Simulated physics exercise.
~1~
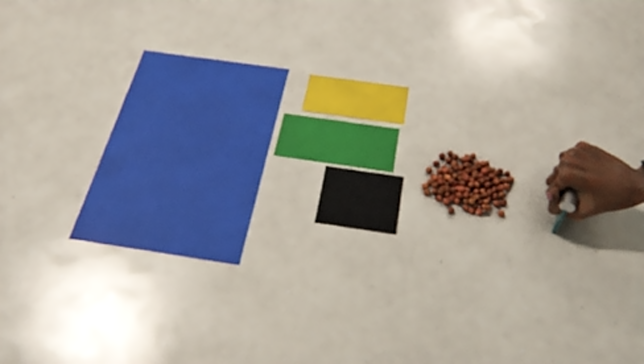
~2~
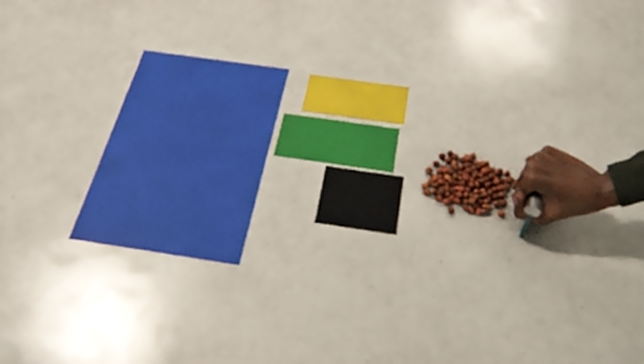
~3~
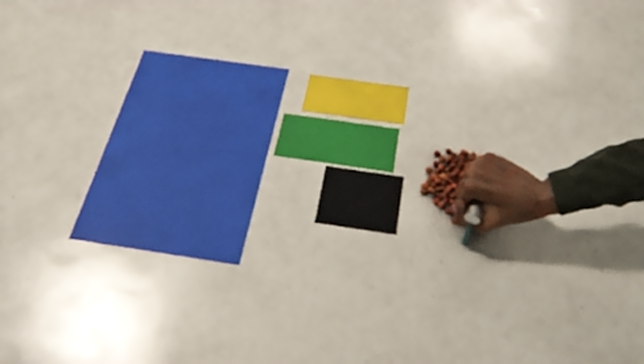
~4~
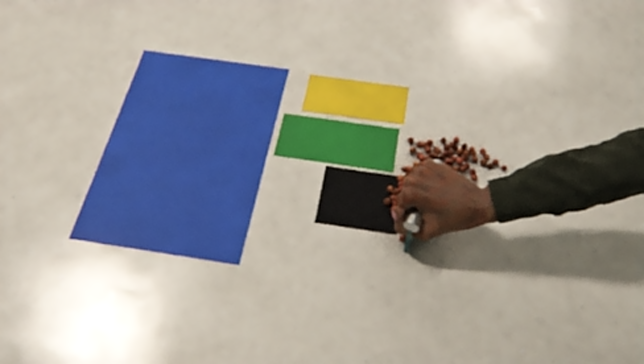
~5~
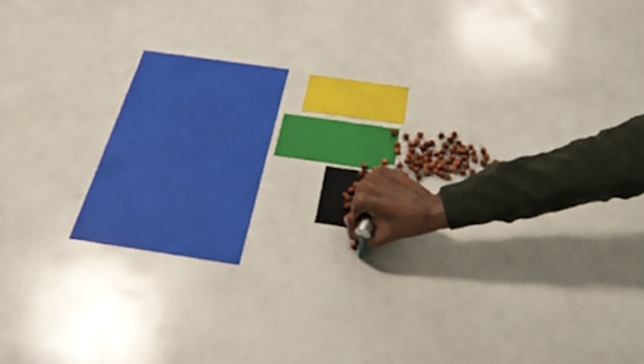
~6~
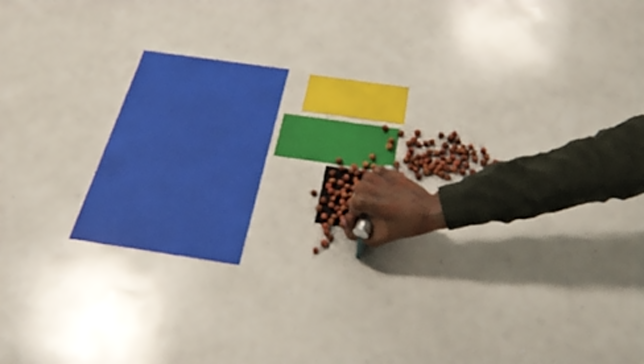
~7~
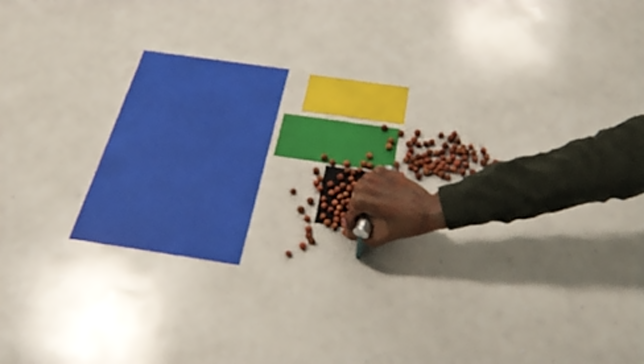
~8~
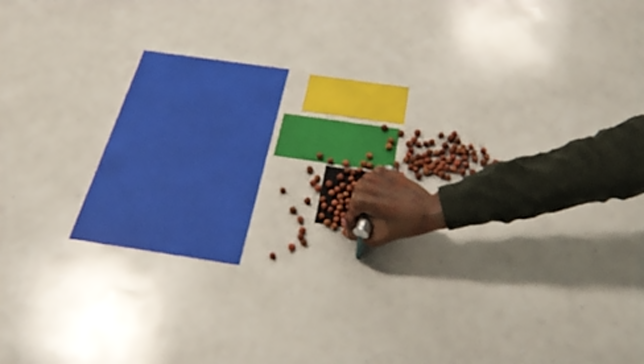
A hand in a dark sleeve pushed a scraper left through a pile of small reddish-brown pellets, then stopped by the black mat as some rolled on, leaving them scattered over the black mat, the green mat's edge and the bare floor.
